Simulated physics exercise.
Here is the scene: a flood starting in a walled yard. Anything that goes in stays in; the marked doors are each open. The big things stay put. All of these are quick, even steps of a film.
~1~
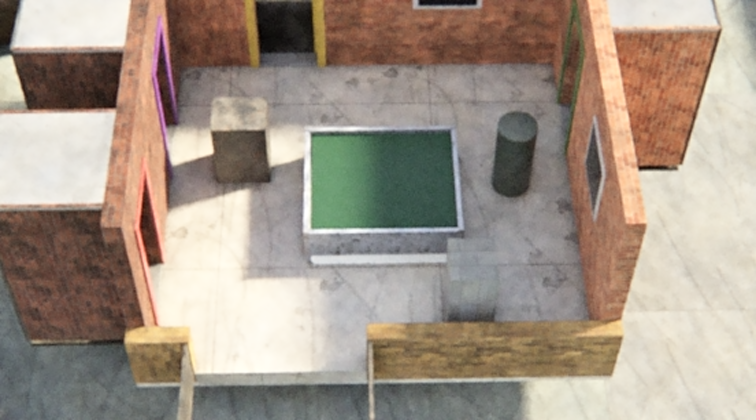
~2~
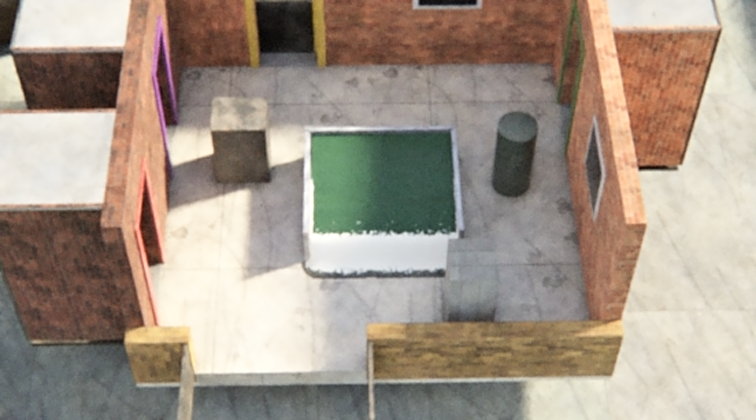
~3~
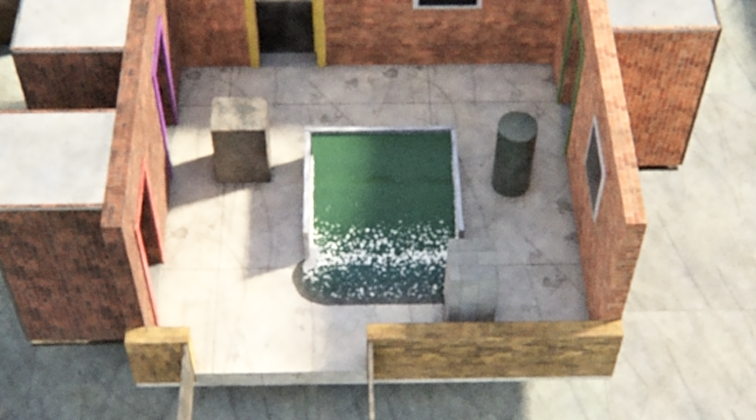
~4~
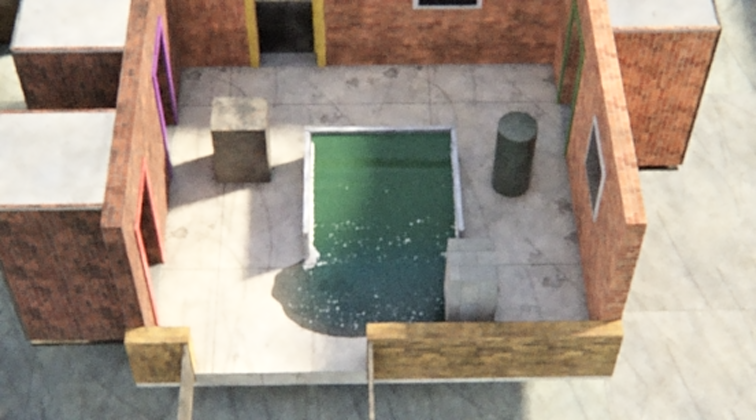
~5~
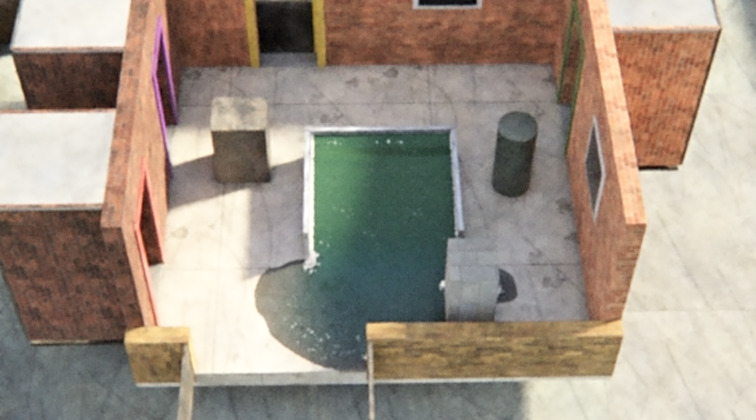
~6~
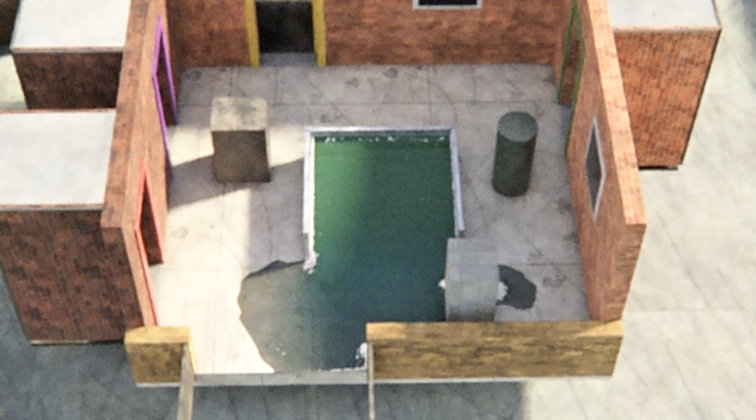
A brick-walled yard held a tank of still green water, then water poured out of its near side in a white, foamy rush and spread across the pale floor, around a gray block.
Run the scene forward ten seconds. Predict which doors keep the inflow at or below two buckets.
As I see it, I expect the green door to stay within two buckets. I expect the yellow door to stay within two buckets. I expect the purple door to stay within two buckets. I expect the red door to go over the limit.
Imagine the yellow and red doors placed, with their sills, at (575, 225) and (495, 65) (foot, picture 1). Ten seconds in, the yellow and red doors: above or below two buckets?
My reading: Yellow exceeds the limit, red exceeds the limit.
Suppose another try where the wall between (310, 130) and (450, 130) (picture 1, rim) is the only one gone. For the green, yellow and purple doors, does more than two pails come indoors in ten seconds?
The green door tops the limit, the yellow door tops the limit, the purple door tops the limit.
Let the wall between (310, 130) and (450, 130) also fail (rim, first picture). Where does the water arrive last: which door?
Last: The red one.
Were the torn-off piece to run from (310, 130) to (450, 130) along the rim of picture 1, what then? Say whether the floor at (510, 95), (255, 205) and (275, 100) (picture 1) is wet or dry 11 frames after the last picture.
Taking the points in order: Swamped, unwetted and swamped.
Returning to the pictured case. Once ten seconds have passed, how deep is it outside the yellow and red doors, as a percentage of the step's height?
The first sits near 50 in a hundred and the second near 120 in a hundred.
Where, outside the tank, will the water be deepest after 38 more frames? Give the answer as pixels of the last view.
It will be deepest around (488, 71).
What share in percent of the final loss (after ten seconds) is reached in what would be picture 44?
My reading is about 85 per cent.
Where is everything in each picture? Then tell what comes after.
Still water in the tank at (382, 182), in the first picture.
Water pours out at (383, 247) and has run to a hidden place, in the second picture.
The front is at a hidden place, out from the gap at (383, 249), in the third picture.
The front is at a hidden place, out from the gap at (383, 250), in the fourth picture.
Water pours out at (383, 251) and has run to a hidden place, in the fifth picture.
Water pours out at (383, 251) and has run to a hidden place, in the sixth picture.
A moment on, water covers 30 % of the floor; the green door not reached, the yellow door not reached, the purple door not reached, the red door not reached.
Next, water covers 30 % of the floor; the green door not reached, the yellow door not reached, the purple door not reached, the red door not reached.
Then, water covers 45 % of the floor; the green door wet at the sill, nothing in, the yellow door not reached, the purple door not reached, the red door wet at the sill, nothing in.
Later, water covers 70 % of the floor; the green door under two buckets in, the yellow door not reached, the purple door wet at the sill, nothing in, the red door over two buckets in.
In the end, water covers 95 % of the floor; the green door under two buckets in, the yellow door wet at the sill, nothing in, the purple door wet at the sill, nothing in, the red door over two buckets in.
